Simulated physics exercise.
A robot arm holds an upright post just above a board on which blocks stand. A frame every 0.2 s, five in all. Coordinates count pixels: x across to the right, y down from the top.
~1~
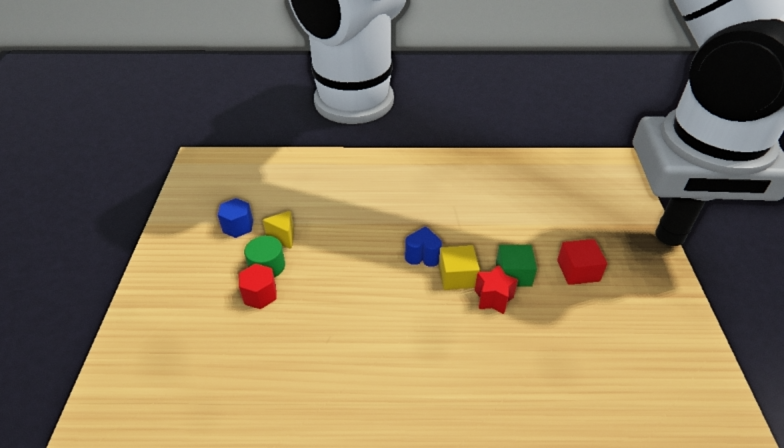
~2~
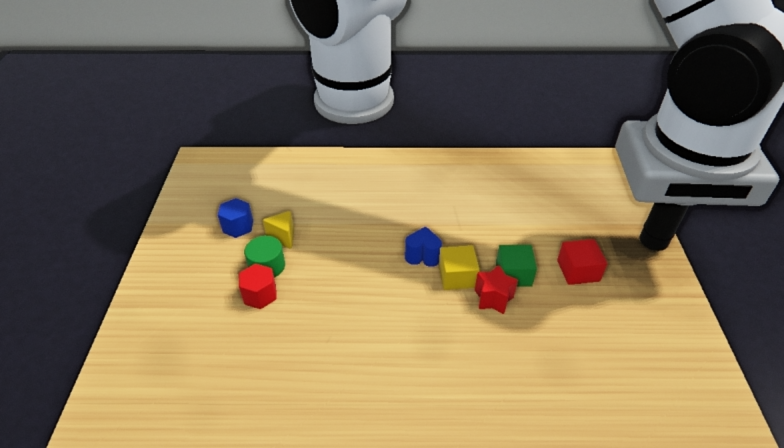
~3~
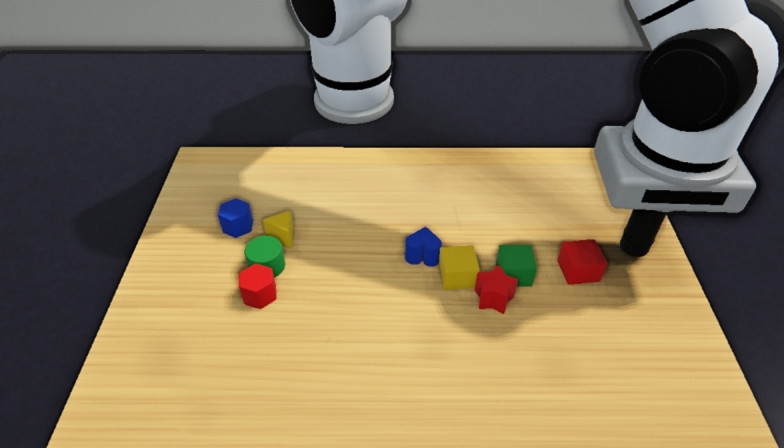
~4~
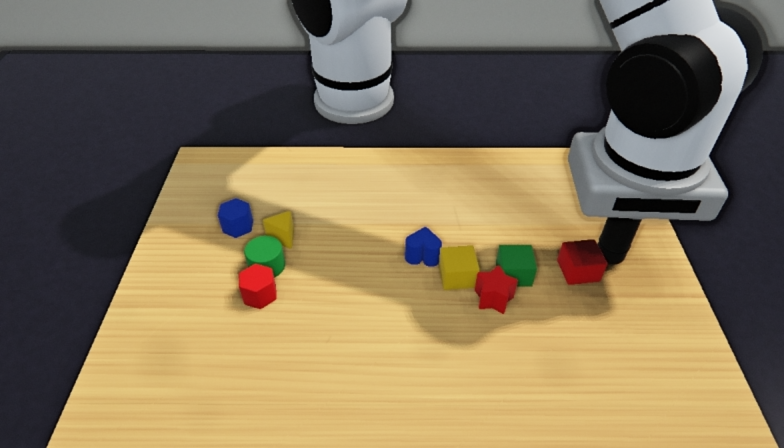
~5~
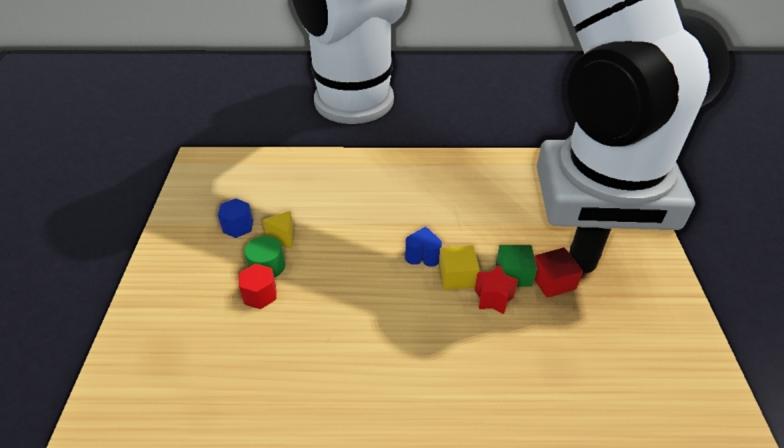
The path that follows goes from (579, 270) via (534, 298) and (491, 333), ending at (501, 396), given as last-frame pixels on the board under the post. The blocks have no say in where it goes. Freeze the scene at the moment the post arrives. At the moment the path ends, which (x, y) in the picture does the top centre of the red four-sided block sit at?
The top centre is at (457, 299).
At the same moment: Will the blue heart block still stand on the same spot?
No, it doesn't check out.
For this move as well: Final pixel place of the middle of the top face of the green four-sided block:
In the picture, that point is around (447, 266).
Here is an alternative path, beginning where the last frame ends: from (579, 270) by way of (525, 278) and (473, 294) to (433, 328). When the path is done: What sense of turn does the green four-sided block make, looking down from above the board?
Viewed from the top, it goes clockwise.
What follows on the original path. One third of the way, post (535, 292); blue heart block (410, 232); yellow four-sided block (435, 257), turned 25° clockwise; red star-shaped block (465, 287), turned 25° anticlockwise; green four-sided block (470, 260), turned 20° clockwise; red four-sided block (501, 282), turned 40° clockwise.
Two thirds of the way, post (492, 328); blue heart block (401, 226); yellow four-sided block (416, 252), turned 50° clockwise; red star-shaped block (421, 287); green four-sided block (447, 266), turned 45° clockwise; red four-sided block (457, 299), turned 75° clockwise.
At the end, post (502, 390); blue heart block (401, 226); yellow four-sided block (416, 252), turned 50° clockwise; red star-shaped block (421, 287); green four-sided block (447, 266), turned 45° clockwise; red four-sided block (457, 299), turned 75° clockwise.
